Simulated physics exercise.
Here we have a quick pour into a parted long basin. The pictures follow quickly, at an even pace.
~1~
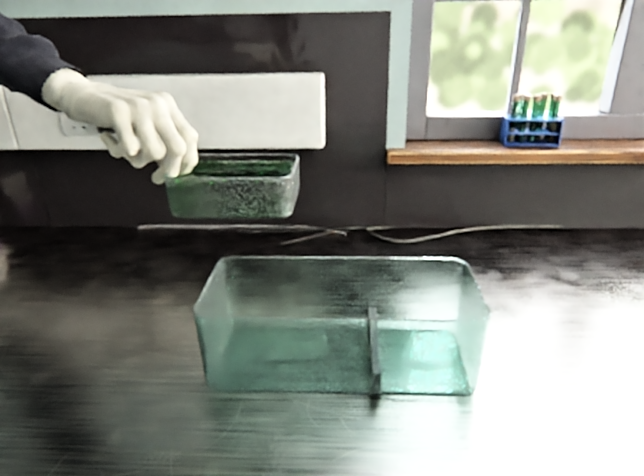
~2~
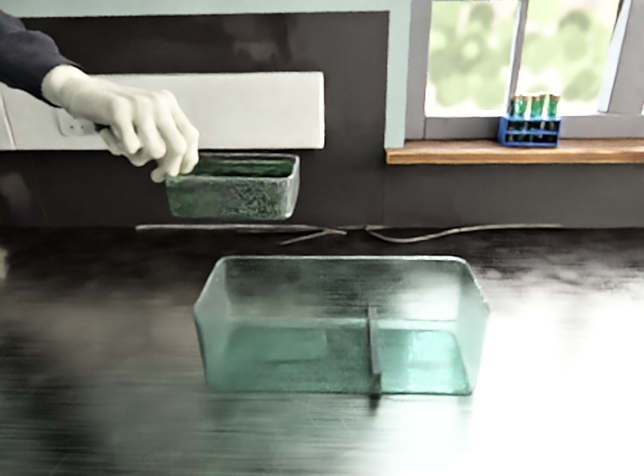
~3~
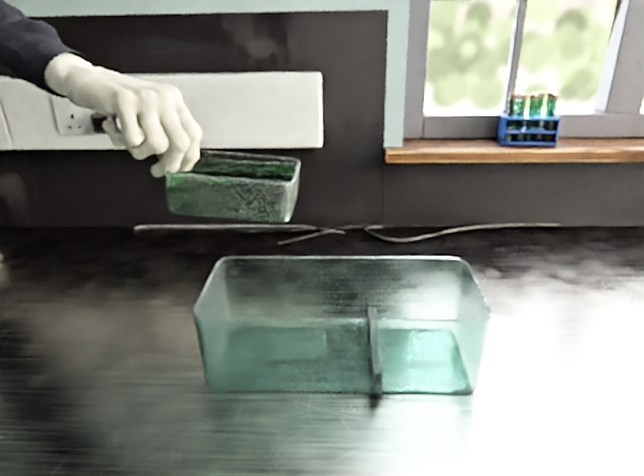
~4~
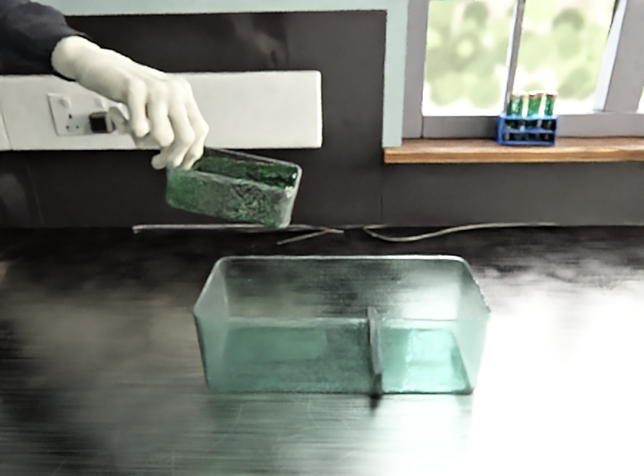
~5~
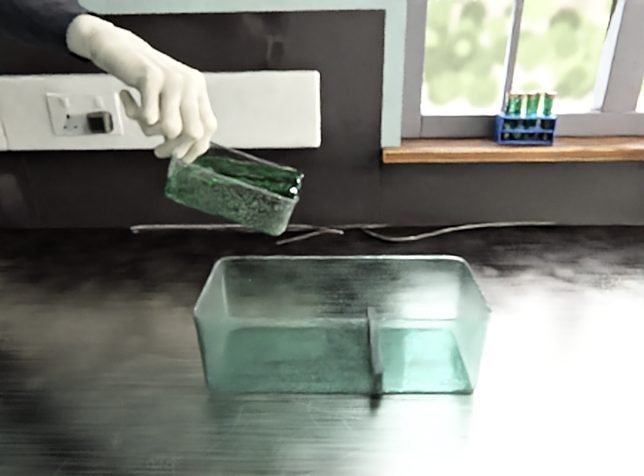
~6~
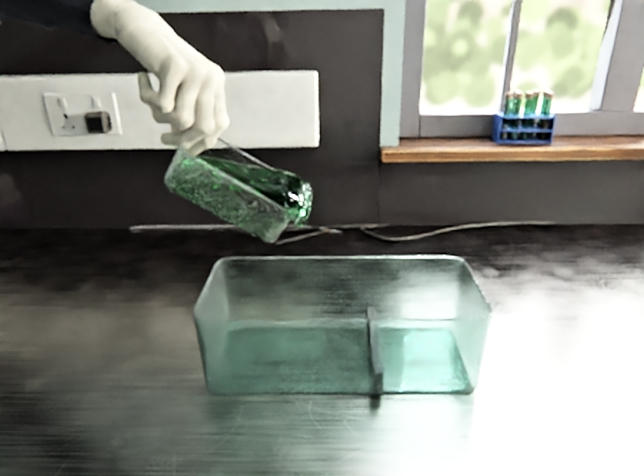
Above a divided glass basin on a dark countertop, a gloved hand steadily tilts a small glass container to the right.
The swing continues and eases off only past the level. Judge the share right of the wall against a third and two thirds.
In the end under a third is right of the wall.
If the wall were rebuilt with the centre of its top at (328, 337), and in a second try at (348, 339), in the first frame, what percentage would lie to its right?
Near 75 % and 55 %.
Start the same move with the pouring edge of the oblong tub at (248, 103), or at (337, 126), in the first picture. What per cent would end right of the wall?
Roughly 15 per cent, and 65 per cent.
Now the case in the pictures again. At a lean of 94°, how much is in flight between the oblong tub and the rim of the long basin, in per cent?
Some 30 per cent.
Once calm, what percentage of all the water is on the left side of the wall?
Near 90 %.
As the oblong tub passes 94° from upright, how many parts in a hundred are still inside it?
Some 5 per cent.
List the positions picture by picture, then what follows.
It leans 0°; its right rim is at (295, 167); the water meets the walls at (180, 171) and (294, 170); the long basin's rim runs from (208, 285) to (477, 287); the wall's top is at (374, 337), in the first picture.
It leans 1°; its right rim is at (295, 168); the water meets the walls at (180, 170) and (294, 171), in the second picture.
It leans 6°; its right rim is at (296, 173); the water meets the walls at (180, 169) and (295, 173), in the third picture.
It leans 13°; its right rim is at (297, 180); the water meets the walls at (181, 168) and (297, 175), in the fourth picture.
It leans 22°; its right rim is at (298, 189); the water meets the walls at (179, 166) and (292, 181); 4 per cent is over the edge, in the fifth picture.
It leans 32°; its right rim is at (296, 200); the water meets the walls at (179, 165) and (278, 181); 12 per cent is over the edge, in the sixth picture.
A moment on, the oblong tub is tipped on its side and 6 per cent is still to pour, 63 is left of the wall and 1 right of it.
Next, the oblong tub is tipped right over and 1 per cent is still to pour, 89 is left of the wall and 4 right of it.
Then the oblong tub is tipped right over and 0 per cent is still to pour, 91 is left of the wall and 6 right of it.
Later the oblong tub is tipped right over and 0 per cent is still to pour, 91 is left of the wall and 6 right of it.
Finally, 91 per cent lies left of the wall, 6 right of it and 3 outside.
